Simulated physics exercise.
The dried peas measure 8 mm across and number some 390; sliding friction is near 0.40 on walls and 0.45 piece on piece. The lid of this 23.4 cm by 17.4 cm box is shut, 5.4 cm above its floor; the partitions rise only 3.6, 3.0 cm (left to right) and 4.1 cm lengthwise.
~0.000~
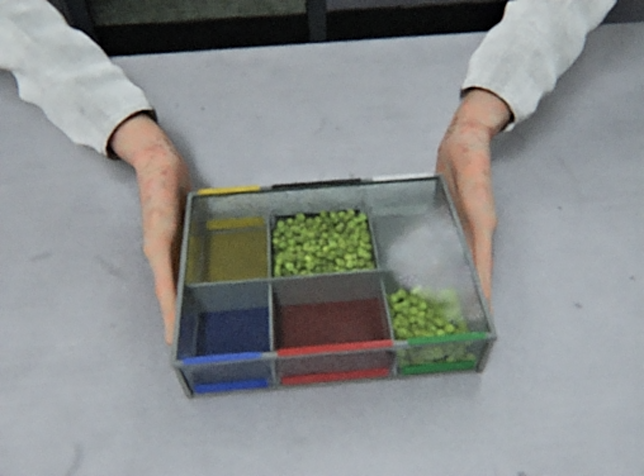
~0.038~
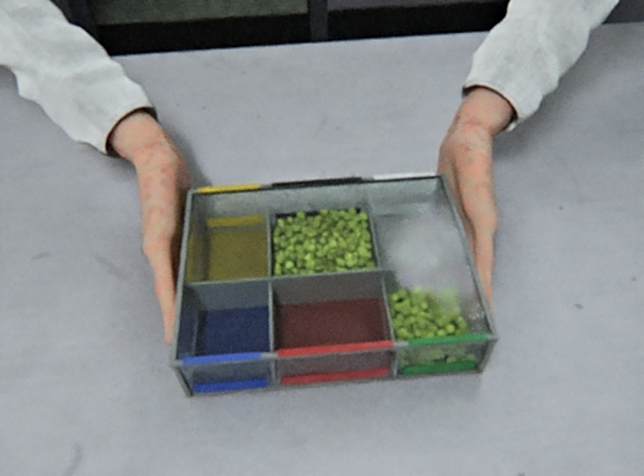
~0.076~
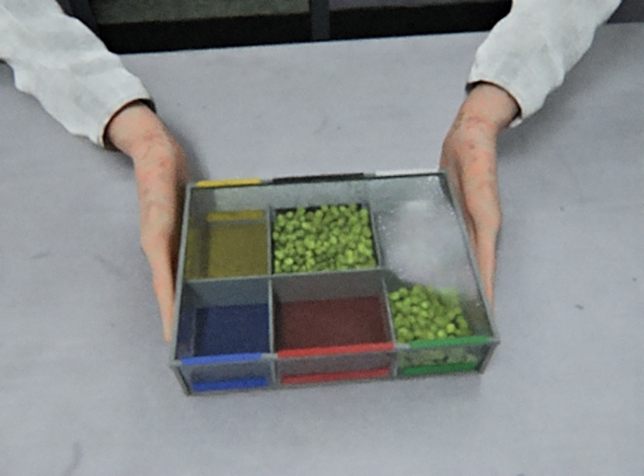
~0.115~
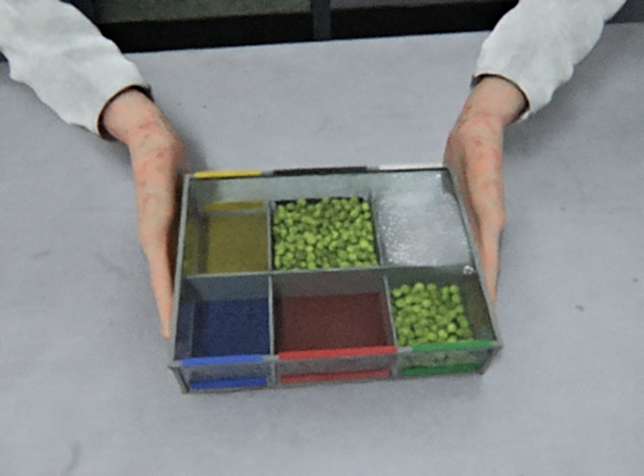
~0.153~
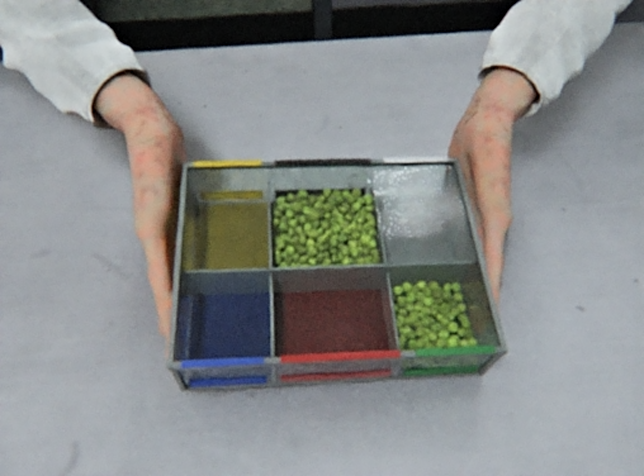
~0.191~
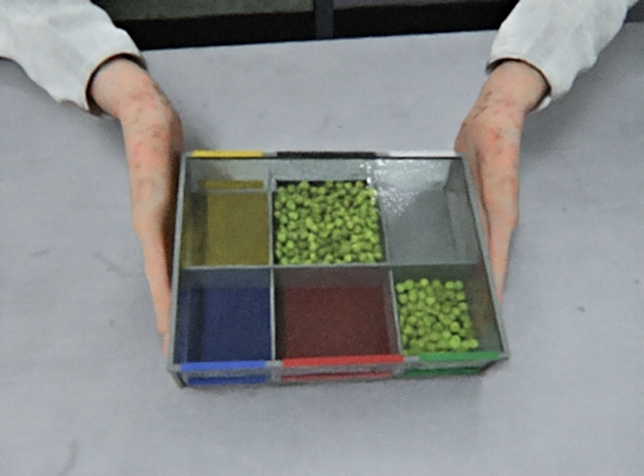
At the start, two hands in white sleeves hold a shallow, lidded box with six colour-marked compartments level, with green peas in the black and green ones. The hands then tilt it gradually, lowering its front right corner, while the peas stay in their two compartments and the lid's glare shifts and shrinks.
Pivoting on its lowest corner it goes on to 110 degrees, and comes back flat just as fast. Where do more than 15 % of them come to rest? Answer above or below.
Red compartment: Below; blue compartment: Below; green compartment: Above; yellow compartment: Below; white compartment: Below; black compartment: Above.
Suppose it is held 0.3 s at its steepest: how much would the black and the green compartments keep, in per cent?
Black 50; green 45.
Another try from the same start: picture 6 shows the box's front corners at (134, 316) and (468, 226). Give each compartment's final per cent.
Red 5, blue 0, green 0, yellow 20, white 0, black 70.
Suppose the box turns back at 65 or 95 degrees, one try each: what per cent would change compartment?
Some 15 and 30 per cent.
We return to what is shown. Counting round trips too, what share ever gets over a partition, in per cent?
Roughly 30 per cent.
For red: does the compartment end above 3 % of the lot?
Red yes.
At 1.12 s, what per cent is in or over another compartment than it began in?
About 15 per cent.
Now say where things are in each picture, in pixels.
The first picture shows box tilt 0 degrees, front corners at (176, 362) and (491, 334); green 25 %, black 75 %.
The second picture shows box tilt 1 degrees, front corners at (176, 362) and (492, 336).
The third picture shows box tilt 3 degrees, front corners at (175, 362) and (494, 338).
The fourth picture shows box tilt 6 degrees, front corners at (174, 362) and (497, 343), lowest corner right front.
The fifth picture shows box tilt 10 degrees, front corners at (173, 364) and (500, 348), lowest corner right front.
The sixth picture shows box tilt 14 degrees, front corners at (173, 366) and (504, 353), lowest corner right front; green 25 %, black 75 %. Its pace works out near 110 degrees a second.
After 1.12 s, tilt 110 degrees; green 35 %, white 5 %, black 55 %.
Then, at 1.74 s, tilt 49 degrees; red 5 %, green 45 %, black 45 %.
Then, at 2.40 s, tilt 0 degrees; red 5 %, green 45 %, black 45 %.
At rest (3.0 s), red 5 %, blue 0 %, green 45 %, yellow 0 %, white 0 %, black 45 %.
